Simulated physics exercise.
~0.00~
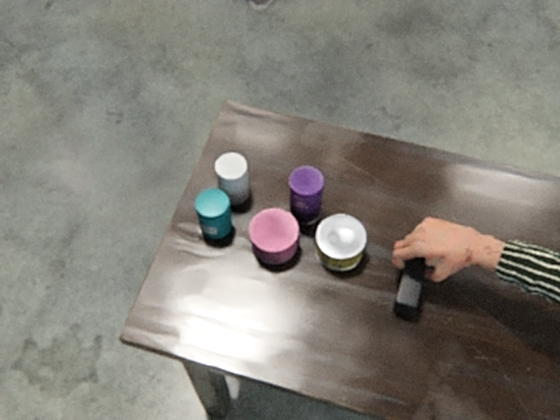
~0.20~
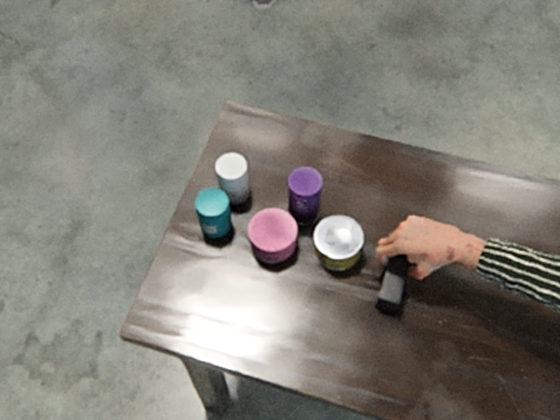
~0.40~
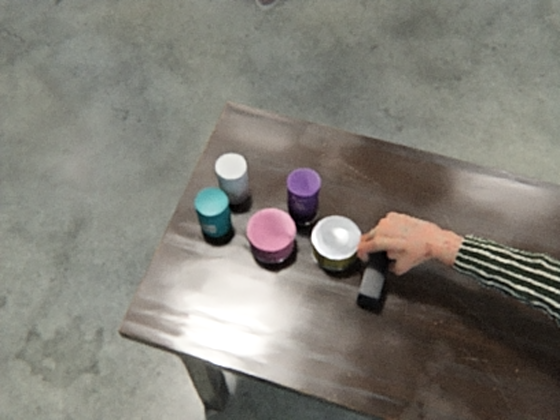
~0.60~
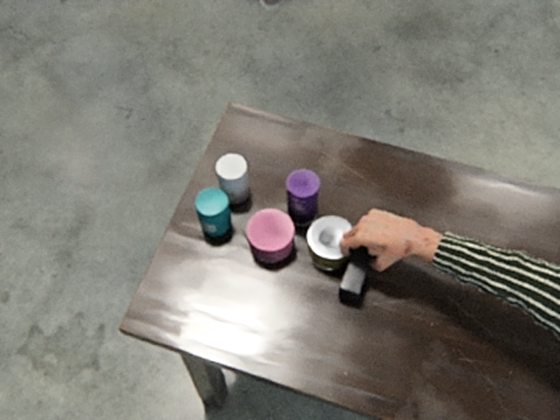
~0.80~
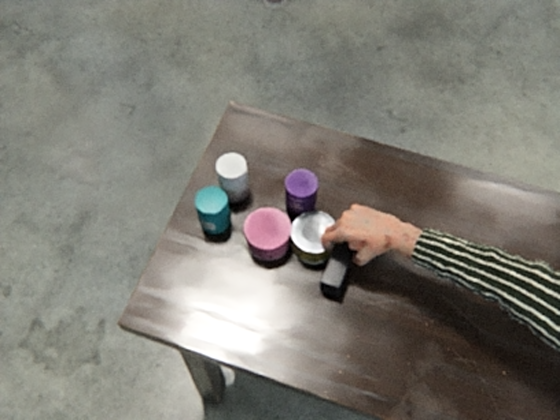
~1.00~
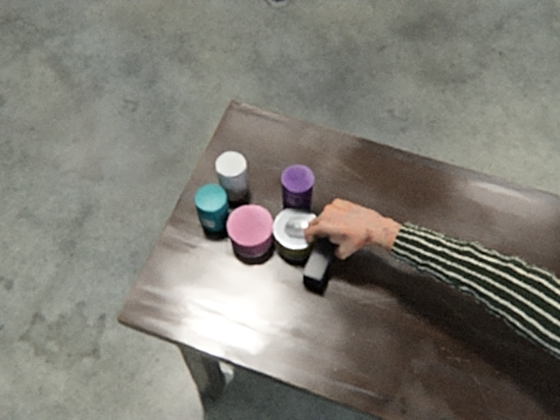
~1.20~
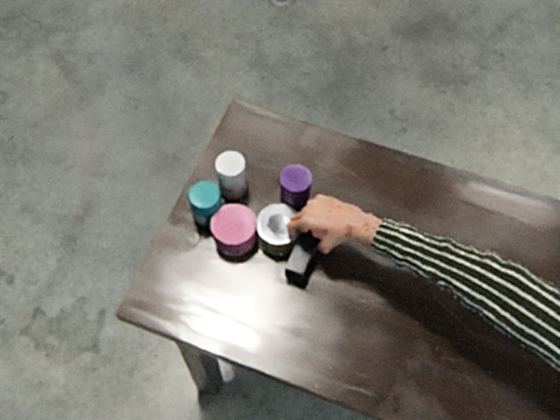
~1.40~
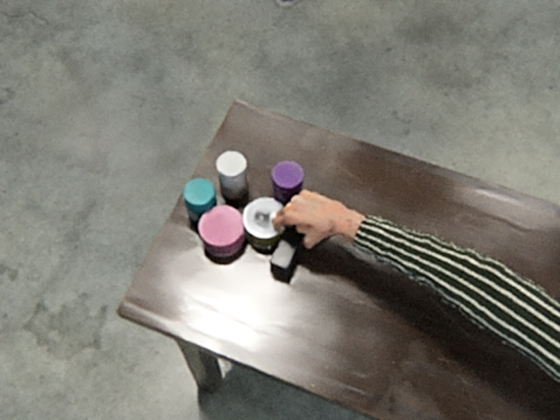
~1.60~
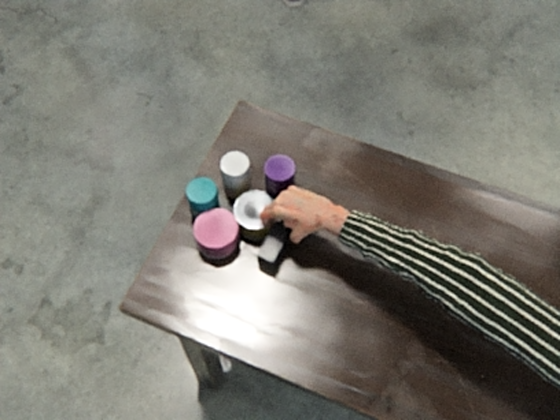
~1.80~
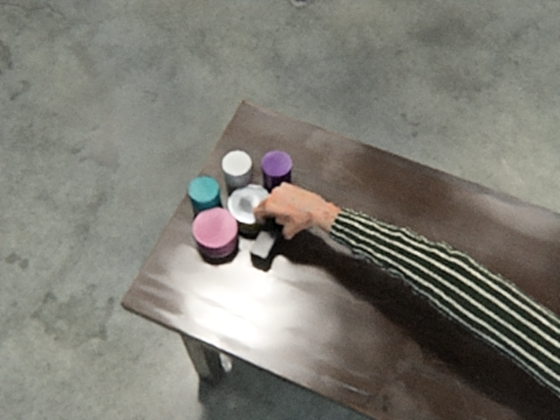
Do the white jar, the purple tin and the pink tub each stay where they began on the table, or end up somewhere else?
The white jar stayed in its place, but the purple tin and the pink tub both ended up somewhere else on the table.
A hand in a striped sleeve slid a dark block left across a wooden table, pushing a white-topped tub and then a pink one, and later shifting a purple tin. All five containers ended upright, bunched near the table's left end.
